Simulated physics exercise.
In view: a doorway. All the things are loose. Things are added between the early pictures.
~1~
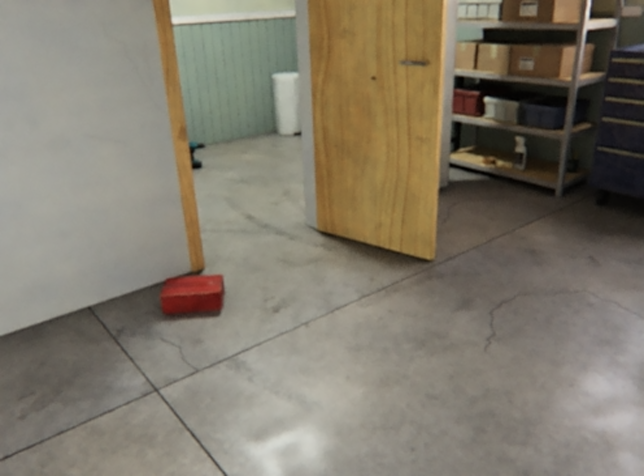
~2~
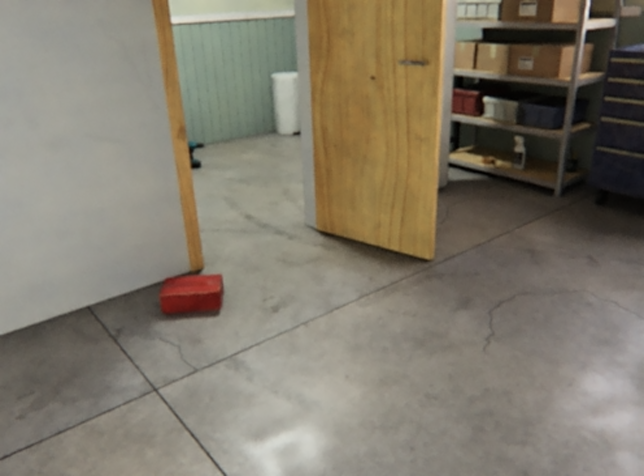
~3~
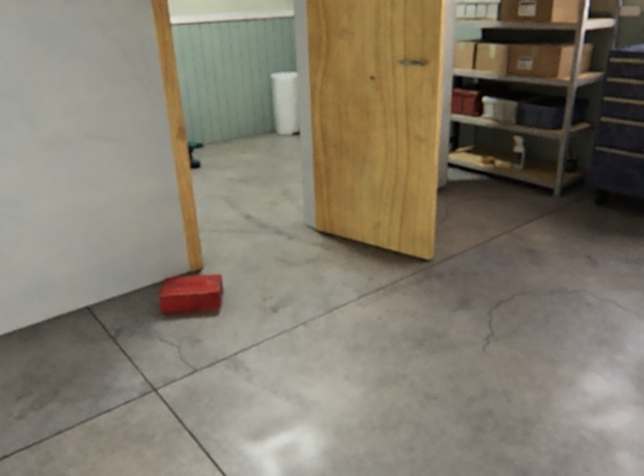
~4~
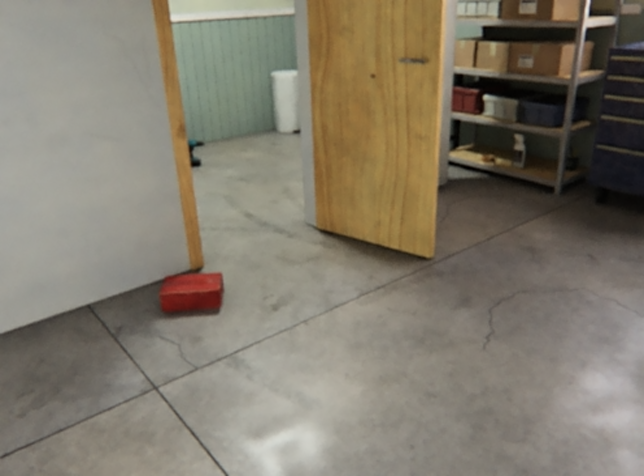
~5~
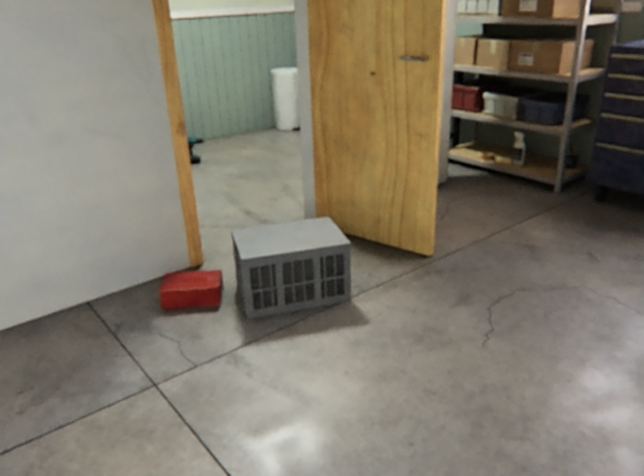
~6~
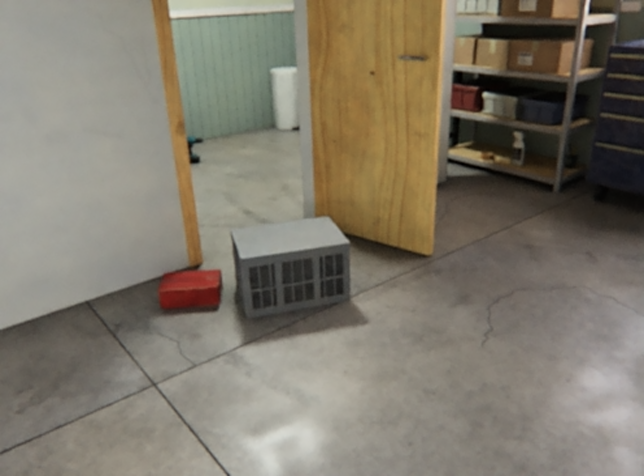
In this clip, a wooden door stands wide open and still, with a red parcel on the concrete floor to its left. Later, a grey chest appears on the floor between them, and nothing else visibly moves.
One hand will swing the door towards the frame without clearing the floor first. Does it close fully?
As it turns out, it is blocked.
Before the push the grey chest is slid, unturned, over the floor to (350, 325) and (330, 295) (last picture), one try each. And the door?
First, it reaches the frame; second, it is blocked.
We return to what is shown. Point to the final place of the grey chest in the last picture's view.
Near (281, 266).
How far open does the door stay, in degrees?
About 60°.
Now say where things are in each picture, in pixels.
The first frame shows door wide open and still; red parcel (194, 294).
The second frame shows door wide open and still; red parcel (193, 294).
The third frame shows door wide open and still; red parcel (192, 294).
The fourth frame shows door wide open and still; red parcel (193, 292).
The fifth frame shows door wide open and still; red parcel (192, 289).
The sixth frame shows door wide open and still; grey chest (290, 265); red parcel (192, 289).
Then, 0.60 s after the last picture, open by 87°.
Then, 1.00 s after the last picture, open by 67°.
At rest, open by 59°; both in place. Seen from the same camera at the end, grey chest near (281, 266).
